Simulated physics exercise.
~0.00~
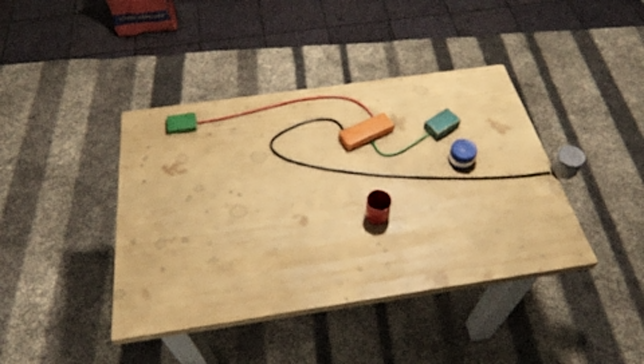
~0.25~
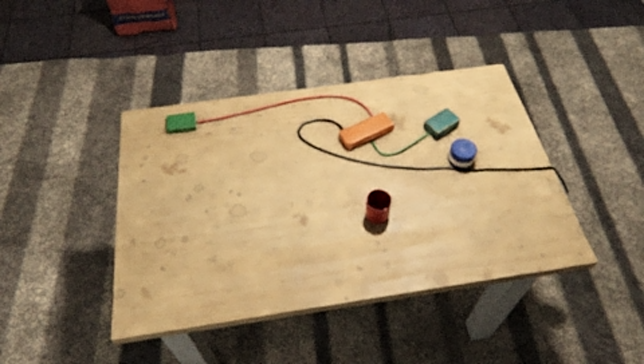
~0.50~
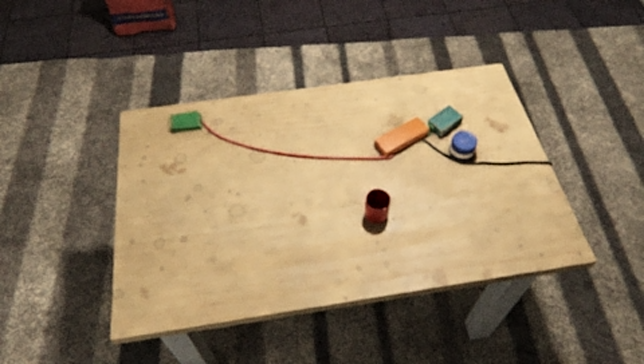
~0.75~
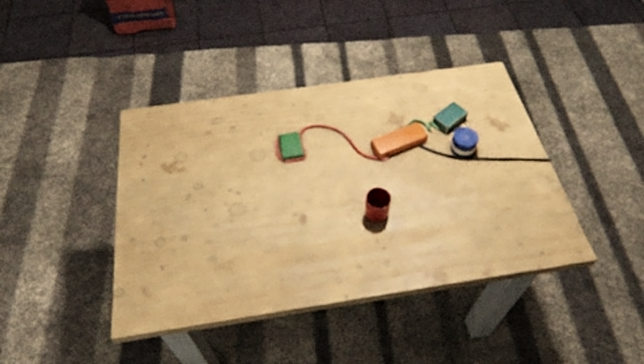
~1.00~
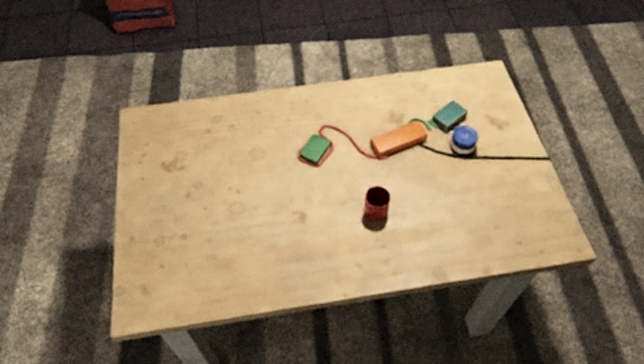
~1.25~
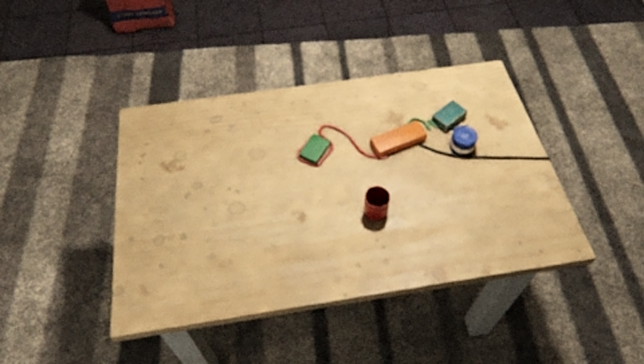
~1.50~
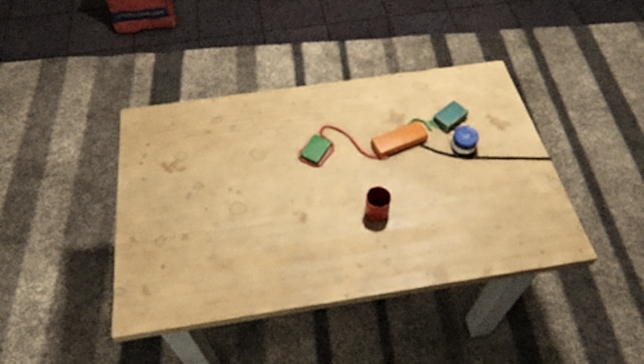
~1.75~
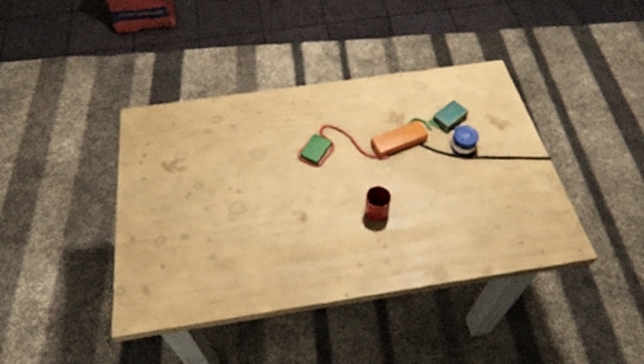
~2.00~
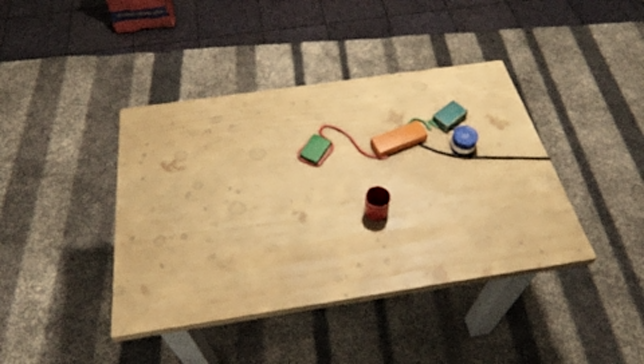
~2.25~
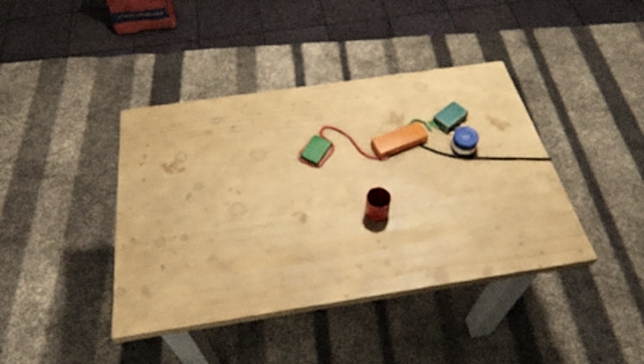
On a wooden table, a grey cylinder drops off the right edge, its black cable tugging an orange strip rightward, nudging a blue canister, and drawing a green box along by its red cord, before everything settles with the red cup still in place.
